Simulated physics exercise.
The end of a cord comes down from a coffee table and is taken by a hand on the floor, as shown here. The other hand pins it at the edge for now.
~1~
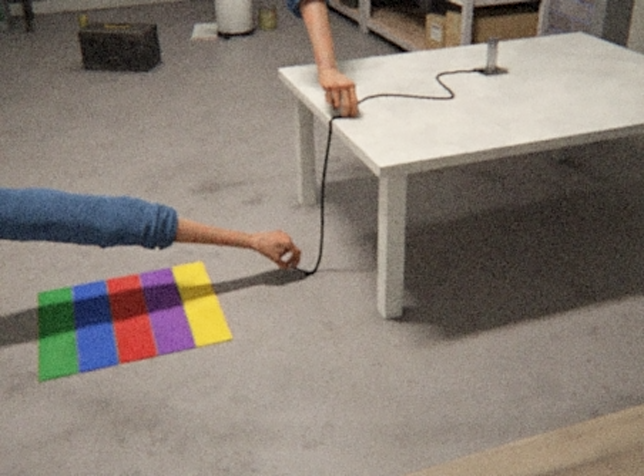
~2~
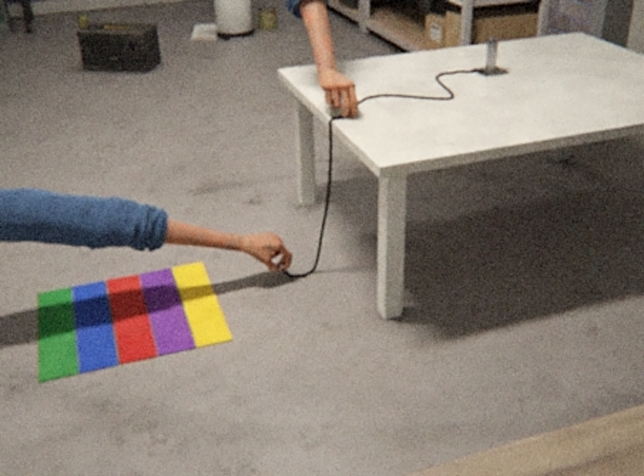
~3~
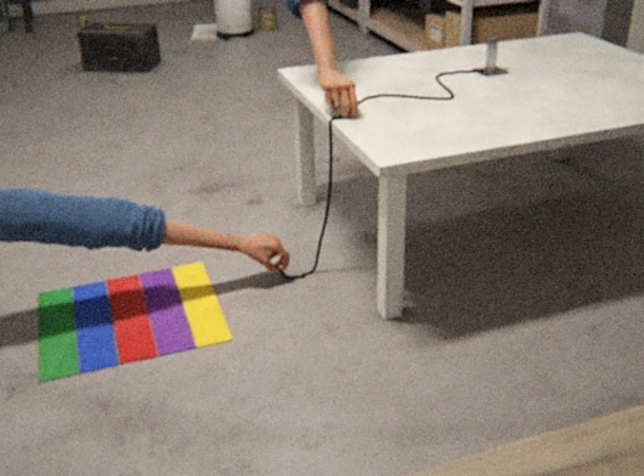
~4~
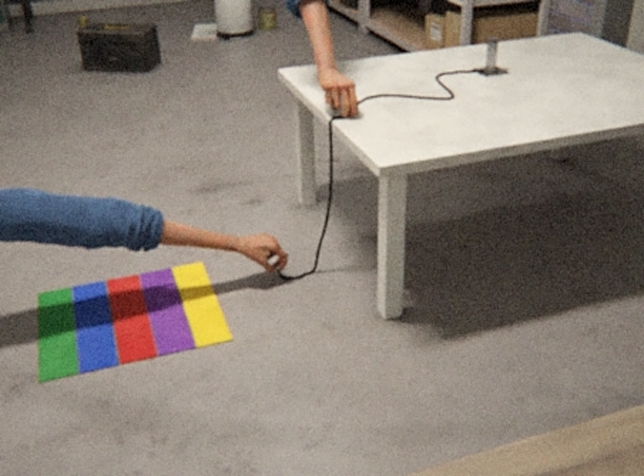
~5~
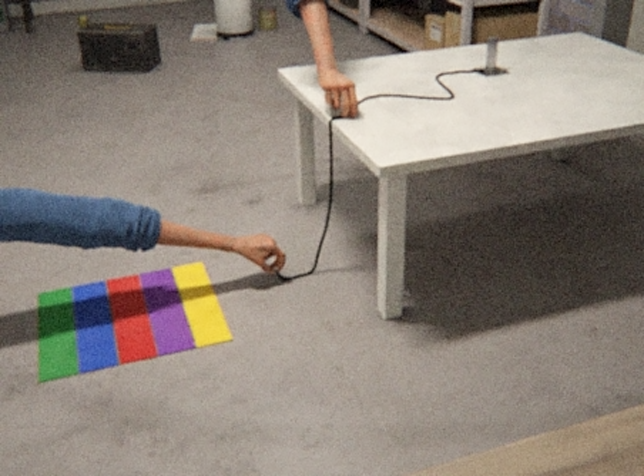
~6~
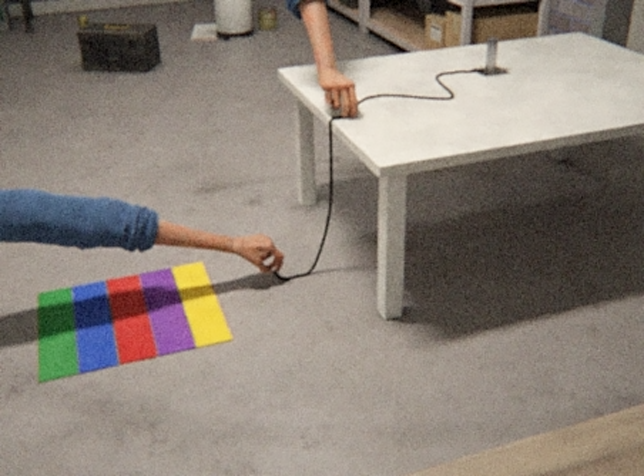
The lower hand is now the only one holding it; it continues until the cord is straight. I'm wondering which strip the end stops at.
It stops at the blue strip.
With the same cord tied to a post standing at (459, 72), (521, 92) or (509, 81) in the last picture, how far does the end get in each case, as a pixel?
Going through them in sequence: (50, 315), (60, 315) and finally (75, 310).
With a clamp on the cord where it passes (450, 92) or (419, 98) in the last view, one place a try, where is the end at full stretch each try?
Around (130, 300), then around (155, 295).
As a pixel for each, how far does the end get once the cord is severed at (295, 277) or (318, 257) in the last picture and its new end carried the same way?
Around (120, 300) for the first cut and around (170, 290) for the second.
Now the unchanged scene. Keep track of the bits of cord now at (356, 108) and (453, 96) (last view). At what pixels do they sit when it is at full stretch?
First: (290, 139). Second: (395, 95).
A little later, end near (150, 295); over purple.
Next, end near (107, 303); over blue.
When it is tight, end near (80, 309); over blue. The blue one.
